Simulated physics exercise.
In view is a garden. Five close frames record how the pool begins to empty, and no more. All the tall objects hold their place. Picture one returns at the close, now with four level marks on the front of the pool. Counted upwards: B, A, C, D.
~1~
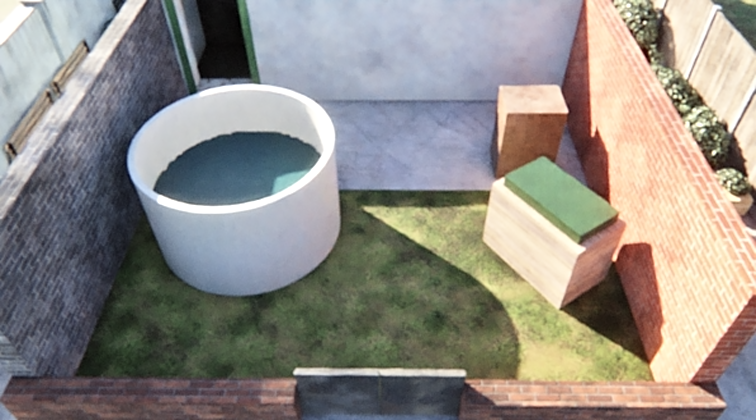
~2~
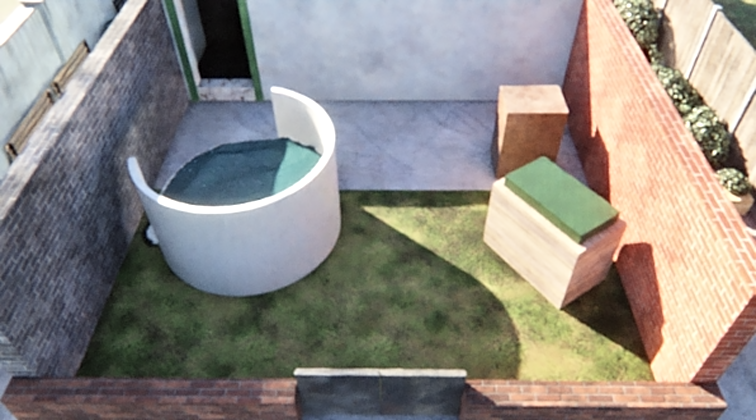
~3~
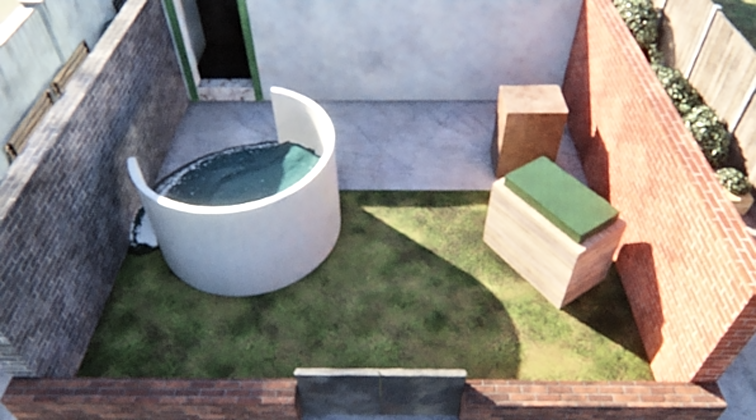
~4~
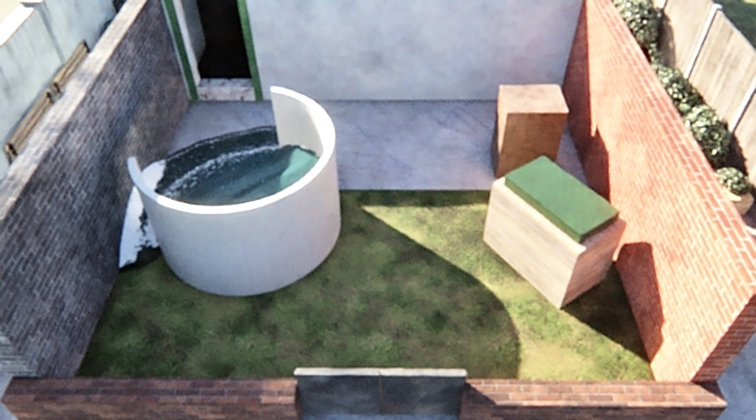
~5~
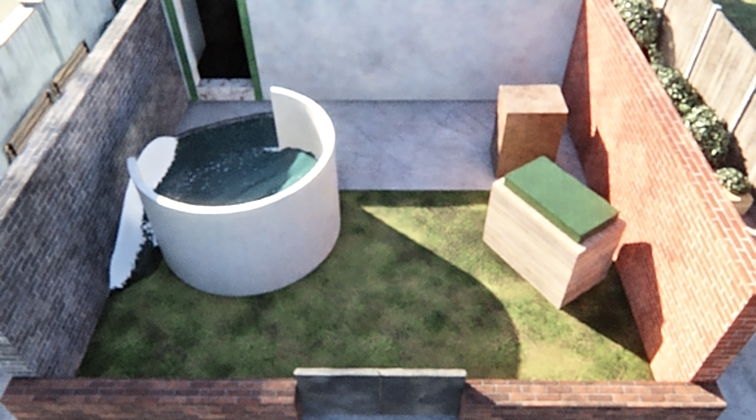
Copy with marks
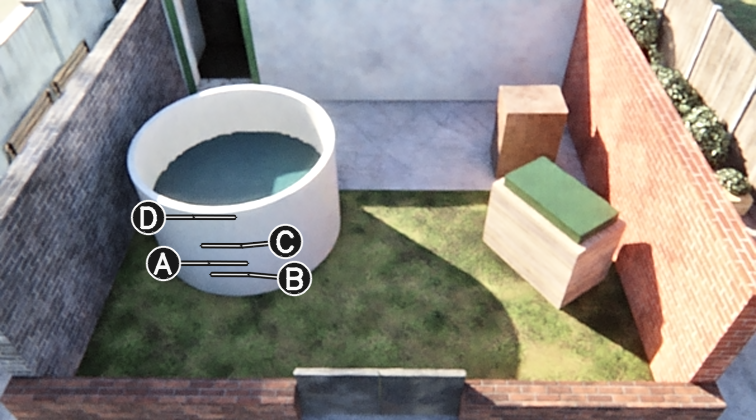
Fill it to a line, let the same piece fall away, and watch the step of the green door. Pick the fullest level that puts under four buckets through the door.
Level B.
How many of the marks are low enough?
One of the four.
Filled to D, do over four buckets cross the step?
Yes, that goes wrong.
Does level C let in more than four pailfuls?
Yes, that goes wrong.
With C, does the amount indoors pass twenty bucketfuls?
Yes, clearly.
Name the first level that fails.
A it is.
On the marked copy, A at (227, 263); B at (230, 274); C at (222, 245); D at (213, 217); from the bottom up B, A, C, D.
With A, about 11 bucketfuls get in.
With B, a bucket or two gets in.
With C, dozens of bucketfuls pour in.
With D, dozens of bucketfuls pour in.
